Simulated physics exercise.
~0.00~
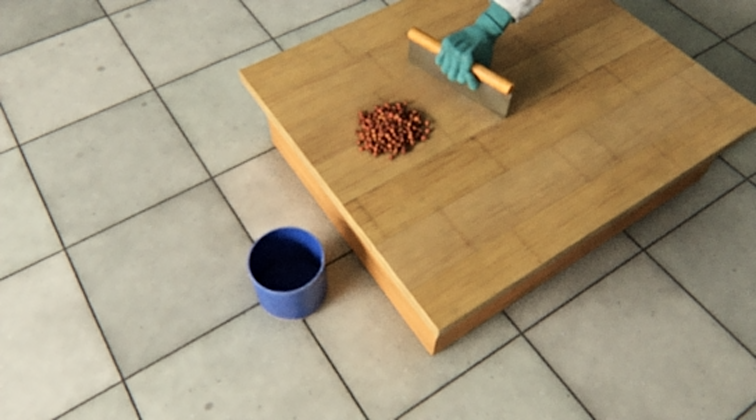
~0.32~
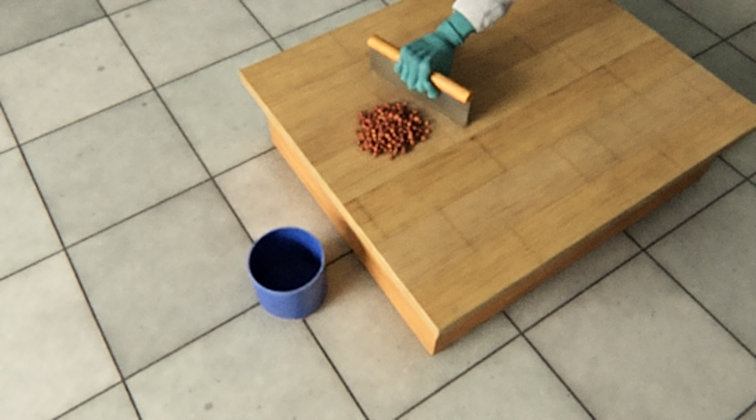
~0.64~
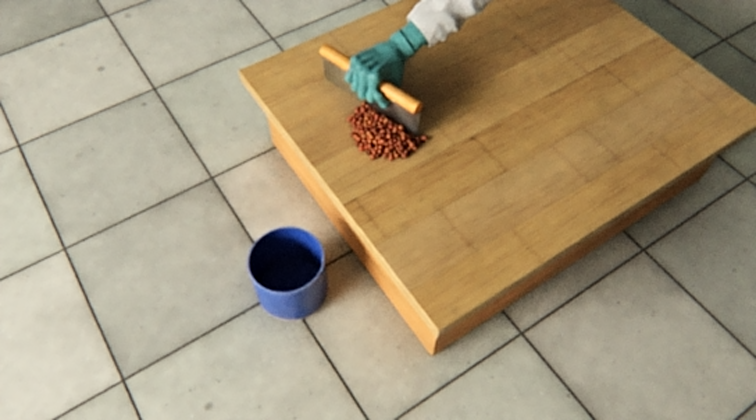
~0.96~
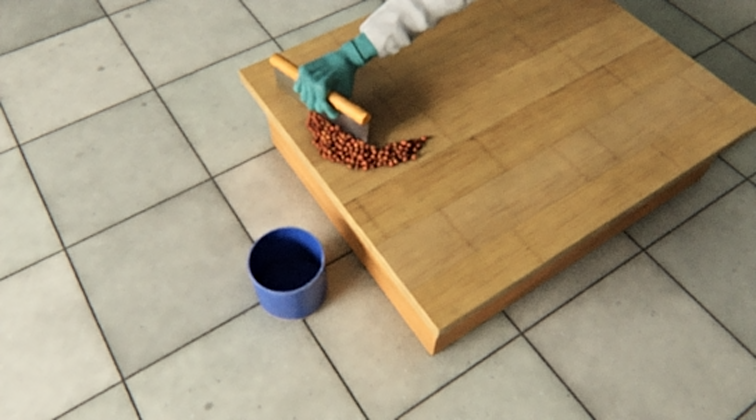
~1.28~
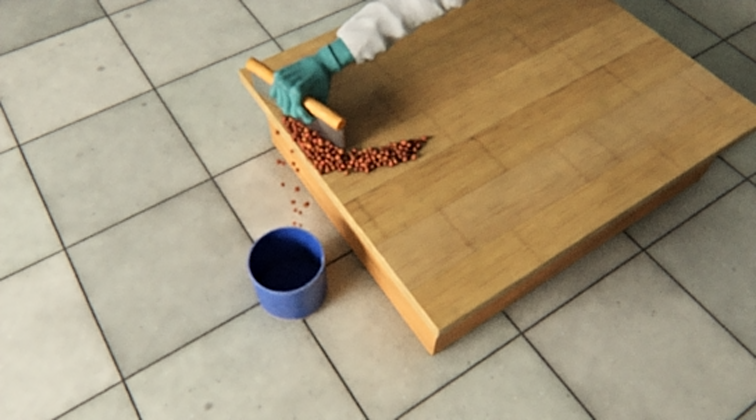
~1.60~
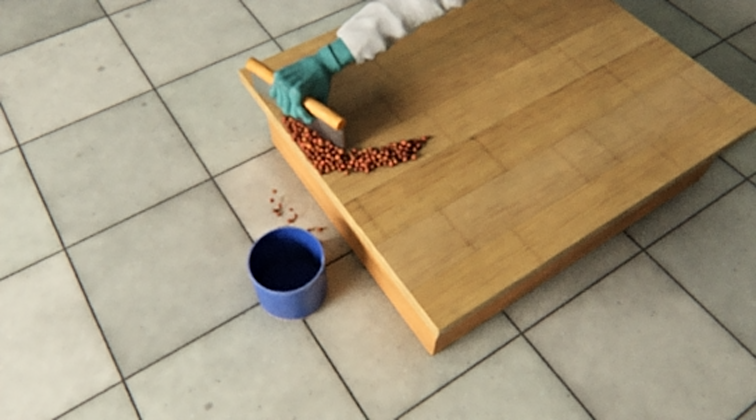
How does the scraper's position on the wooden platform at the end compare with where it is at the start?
At the start the scraper is near the top middle of the view, to the upper right of the pellet heap. By the end it is well to the left and slightly lower, at the platform's left edge.
